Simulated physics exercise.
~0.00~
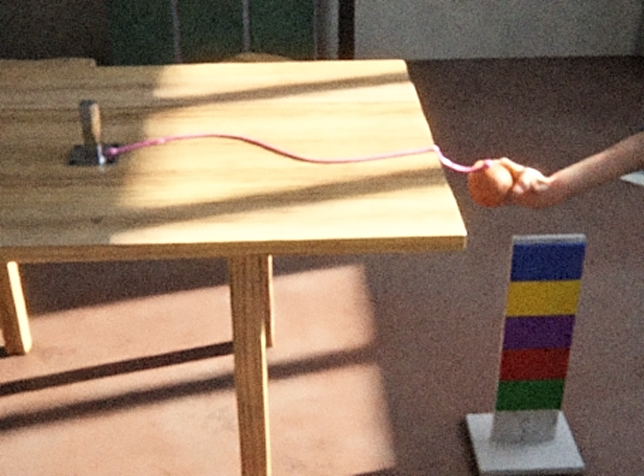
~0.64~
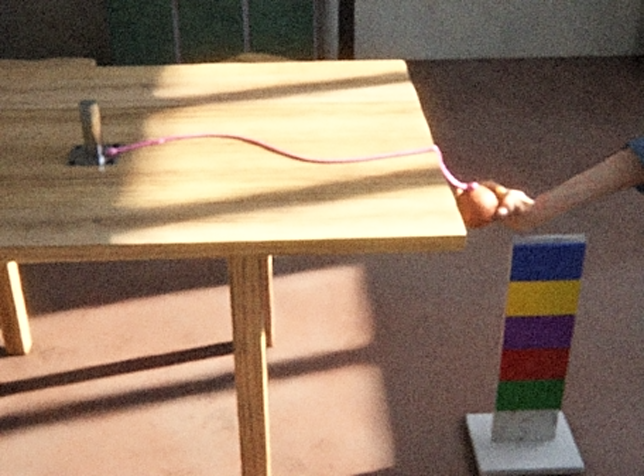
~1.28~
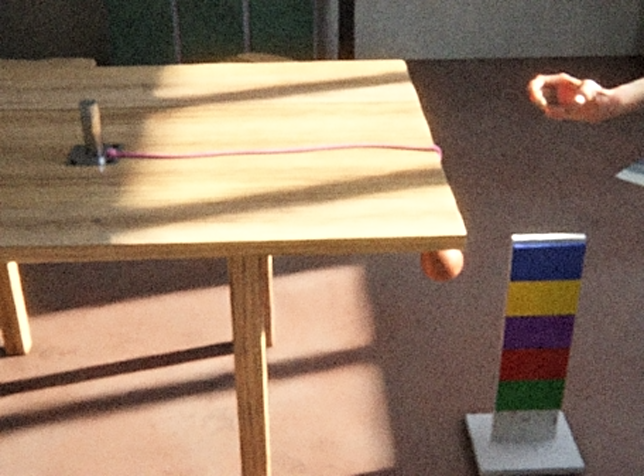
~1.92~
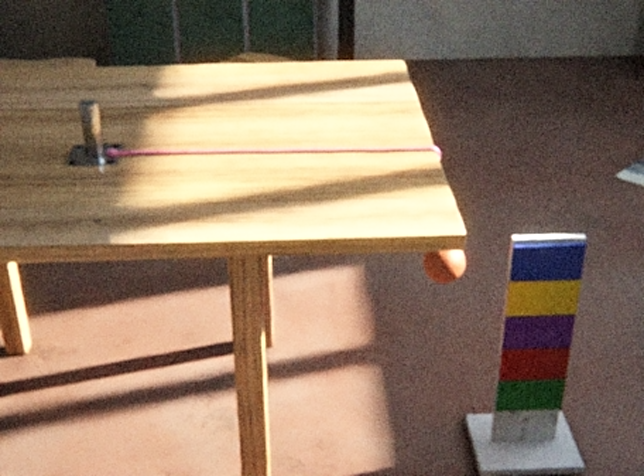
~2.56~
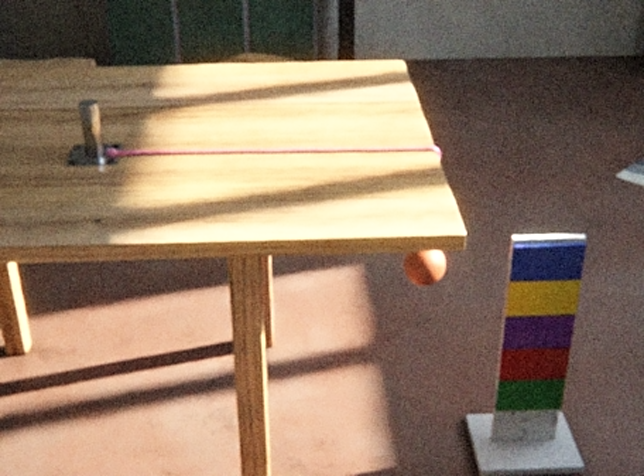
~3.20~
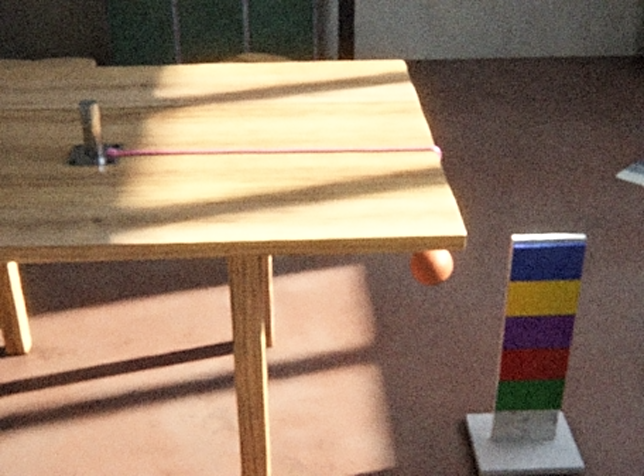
An orange, tied by a pink cord to a short metal post on a pale wooden workbench, is held by a hand just beyond the right edge, seen from a still, slightly raised view. Below on the right stands an upright scale banded blue, yellow, purple, red and green from top to bottom. The hand lowers the orange a little down and left, the cord still slack. It lets go and draws back to the right as the orange drops beneath the edge. The cord pulls straight across the sunlit top, and the orange sways slightly left, then right, ending level with blue.
